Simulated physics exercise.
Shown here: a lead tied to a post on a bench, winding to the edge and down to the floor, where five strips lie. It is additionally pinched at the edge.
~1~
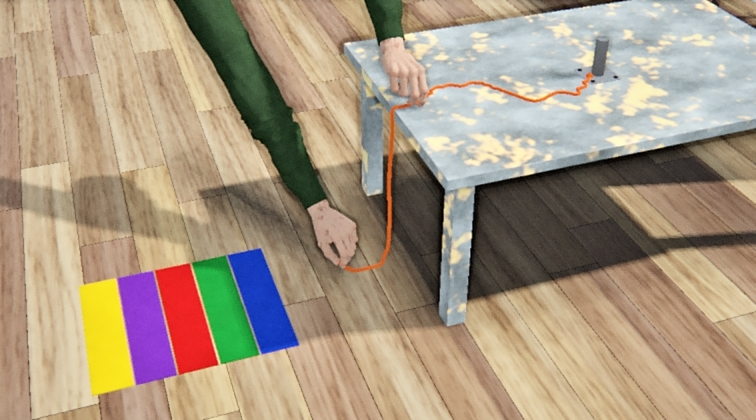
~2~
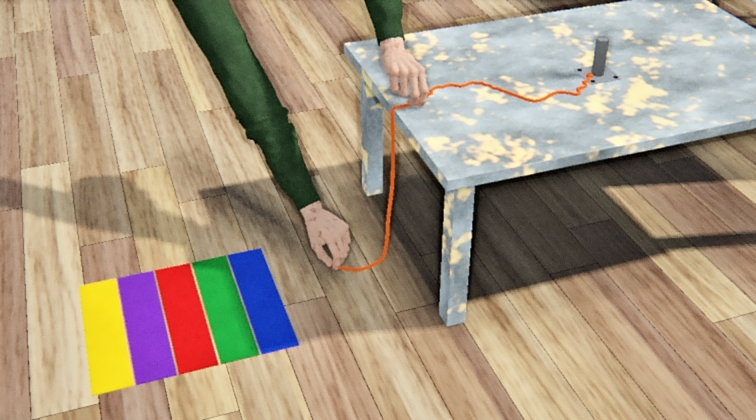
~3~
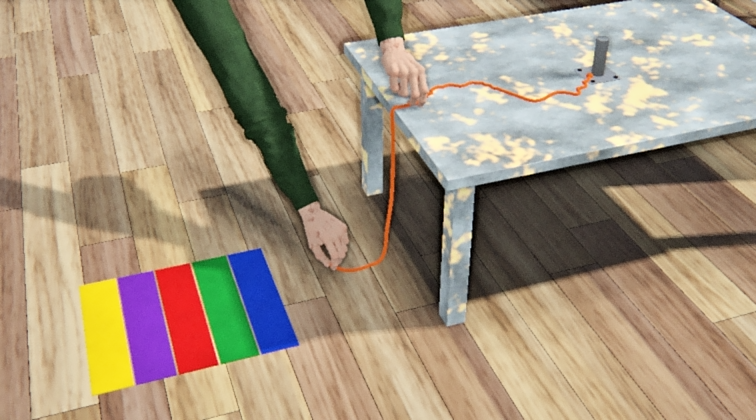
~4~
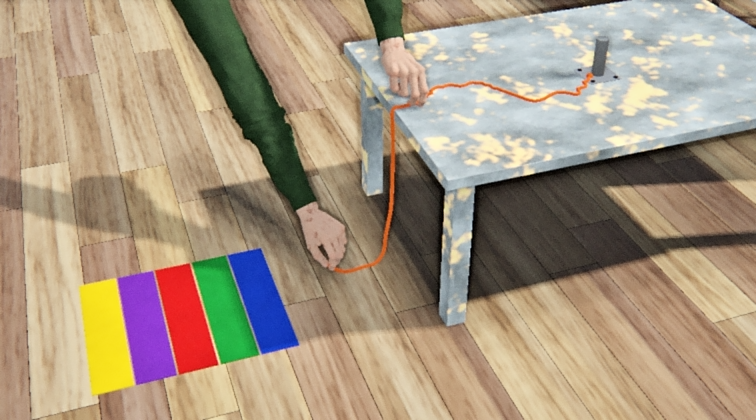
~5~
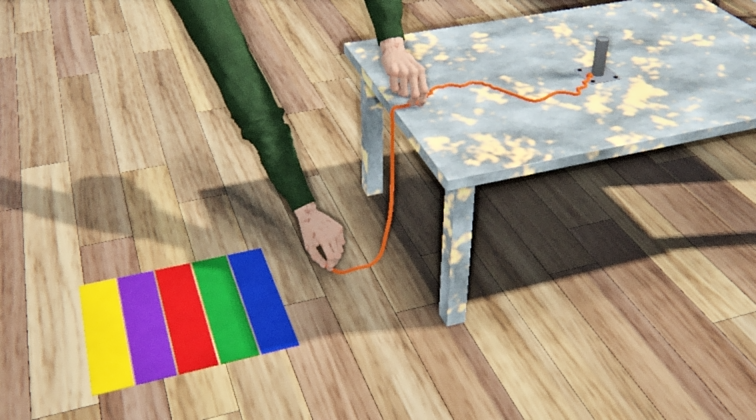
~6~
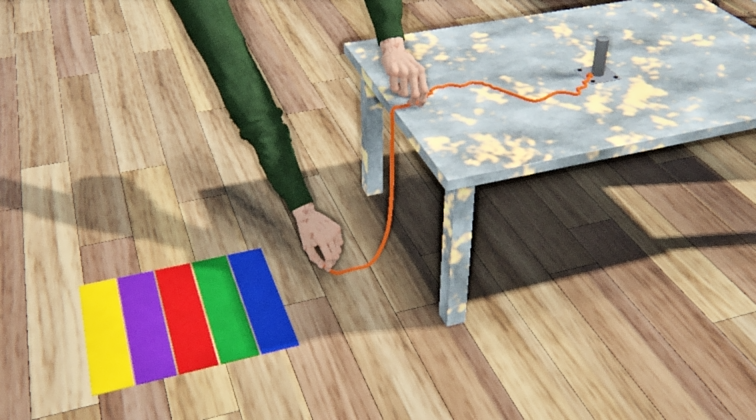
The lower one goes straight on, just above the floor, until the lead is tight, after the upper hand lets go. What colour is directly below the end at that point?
The colour below it is purple.
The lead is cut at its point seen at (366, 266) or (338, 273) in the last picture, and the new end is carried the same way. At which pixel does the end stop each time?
First try near (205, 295), second near (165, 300).
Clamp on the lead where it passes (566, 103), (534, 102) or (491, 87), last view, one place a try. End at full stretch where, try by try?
It ends up near (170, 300) the first time, (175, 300) the second and (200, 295) the third.
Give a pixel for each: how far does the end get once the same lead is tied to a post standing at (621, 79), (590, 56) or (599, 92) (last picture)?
Try by try: (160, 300), (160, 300) and (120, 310).
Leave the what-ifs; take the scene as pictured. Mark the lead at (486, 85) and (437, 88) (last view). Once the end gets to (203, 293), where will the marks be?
(444, 98), then (394, 113).
A little later, end near (203, 293); over green.
Next, end near (163, 302); over red.
When it is tight, end near (140, 307); over purple. The purple one.
